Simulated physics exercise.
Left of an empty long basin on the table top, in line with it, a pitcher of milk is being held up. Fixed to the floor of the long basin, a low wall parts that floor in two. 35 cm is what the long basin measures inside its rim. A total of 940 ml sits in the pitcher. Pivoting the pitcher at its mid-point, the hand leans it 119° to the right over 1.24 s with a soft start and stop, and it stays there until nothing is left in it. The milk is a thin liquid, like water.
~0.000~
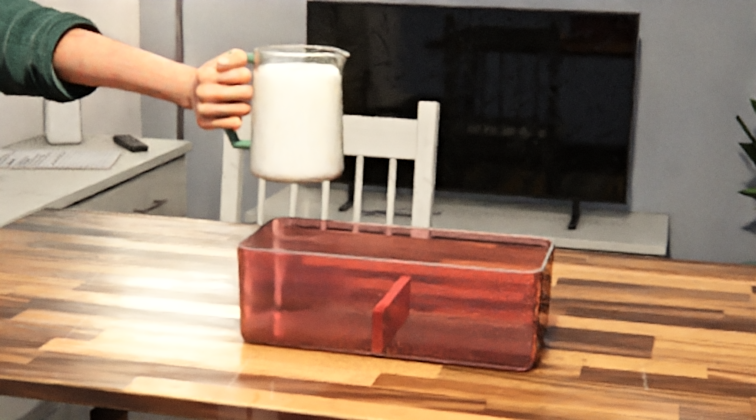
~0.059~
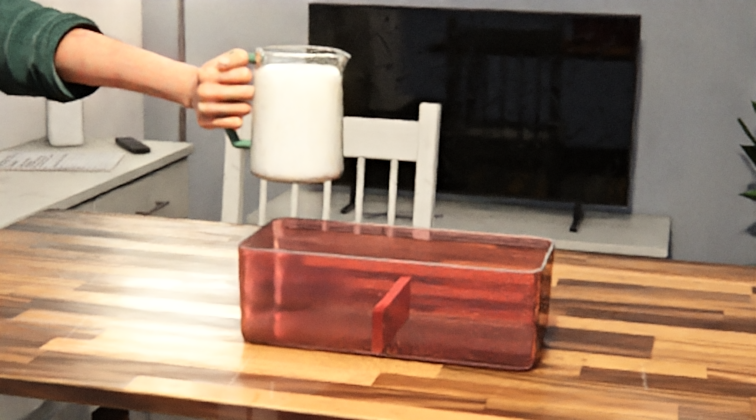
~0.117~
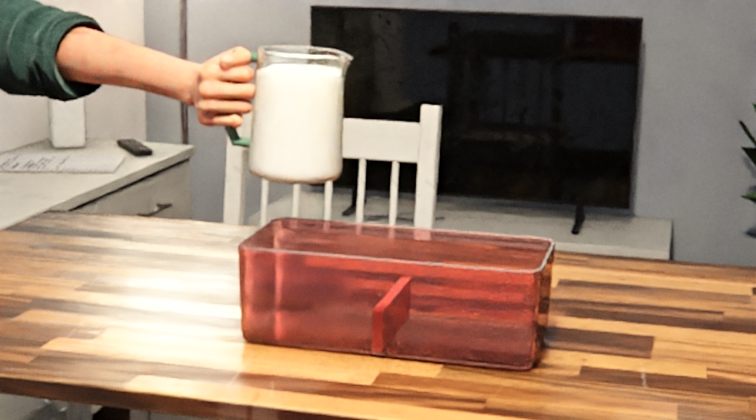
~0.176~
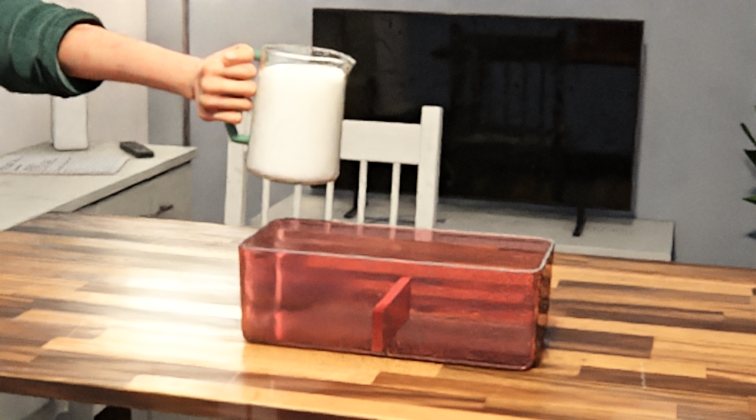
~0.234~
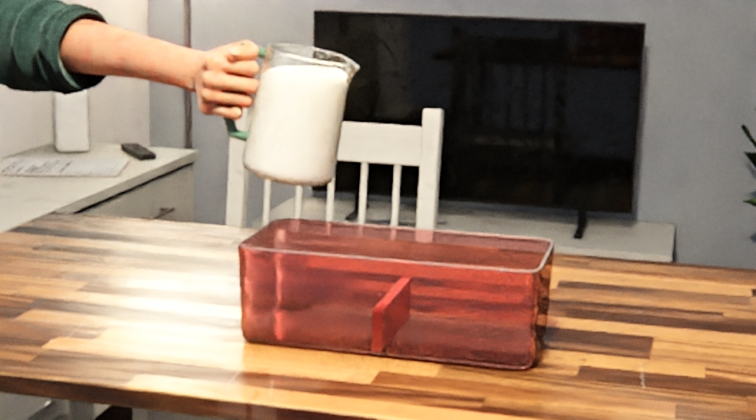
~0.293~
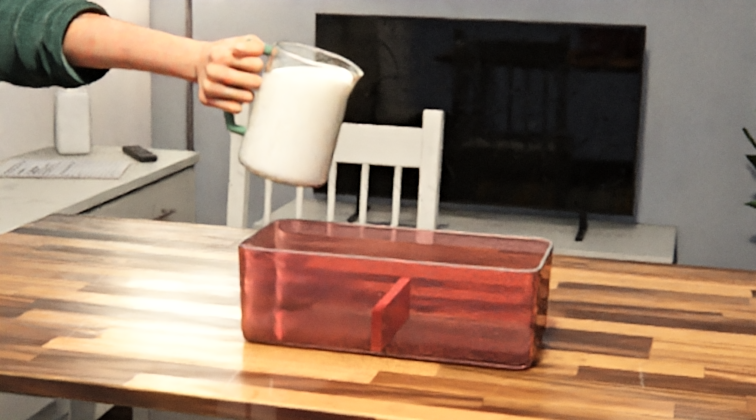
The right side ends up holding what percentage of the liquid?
About 82 in every hundred parts.
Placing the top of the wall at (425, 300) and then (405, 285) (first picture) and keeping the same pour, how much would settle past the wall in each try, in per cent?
Around 45 and 65 percent, in that order.
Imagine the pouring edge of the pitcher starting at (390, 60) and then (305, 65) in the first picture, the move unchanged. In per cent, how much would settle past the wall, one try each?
Respectively about 95 and 15 percent.
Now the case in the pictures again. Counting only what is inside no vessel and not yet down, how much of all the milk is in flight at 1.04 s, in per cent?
Near 20 percent.
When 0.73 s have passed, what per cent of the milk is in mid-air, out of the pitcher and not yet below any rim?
Near 14 per cent of it all.
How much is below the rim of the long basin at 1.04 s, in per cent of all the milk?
About 54 %.
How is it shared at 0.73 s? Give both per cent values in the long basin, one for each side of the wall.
0 on the left, 4 on the right, roughly.
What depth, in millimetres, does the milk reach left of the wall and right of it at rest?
The left side settles near 6 mm and the right side near 32 mm.
After 0.73 s the tilt is 75° and 83 per cent is still to pour, 0 is left of the wall and 4 right of it.
After 1.04 s the tilt is 112° and 26 per cent is still to pour, 2 is left of the wall and 53 right of it.
After 1.38 s the tilt is 119° and 1 per cent is still to pour, 15 is left of the wall and 83 right of it.
After 1.74 s the tilt is 119° and 0 per cent is still to pour, 16 is left of the wall and 83 right of it.
In the end 16 per cent lies left of the wall, 82 right of it and 1 outside.
